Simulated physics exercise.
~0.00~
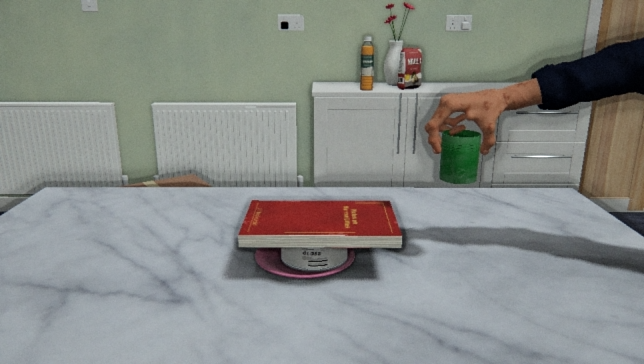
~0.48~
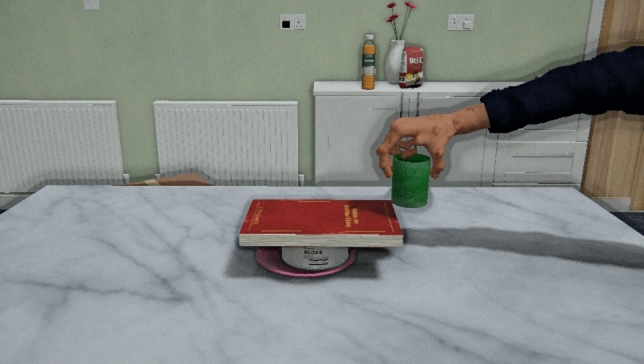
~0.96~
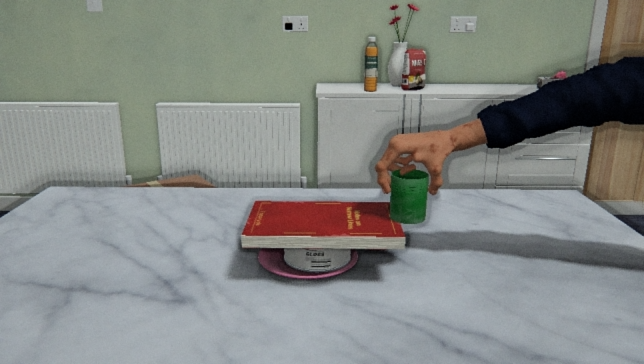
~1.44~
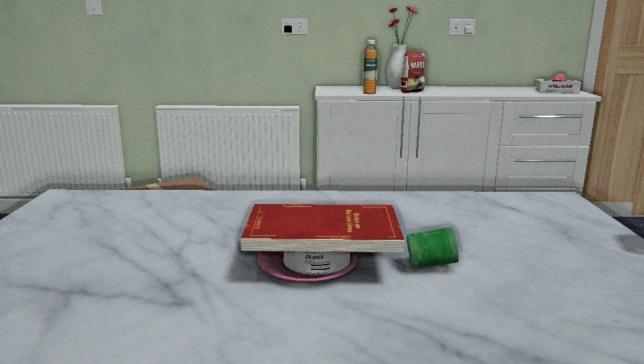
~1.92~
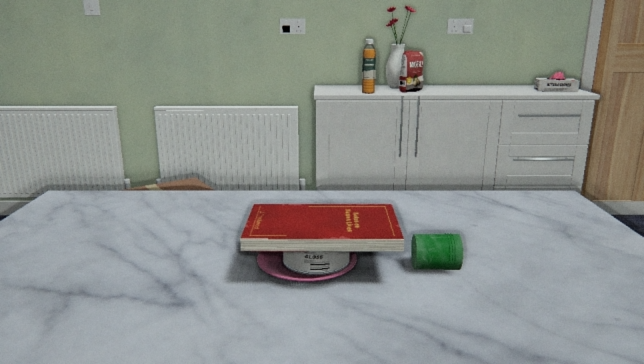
In a room with pale green walls and white cabinets, a marble-topped table holds a red book resting on a small white tub, with a pink plate beneath. A hand reaches in from the right, holding a green cup upright above the table. It moves the cup left and down until it is beside the book's right edge. The hand lets go and draws back, and the cup drops and tips onto its side. It ends up lying on the table just right of the stack, while the book, tub and plate stay in place.
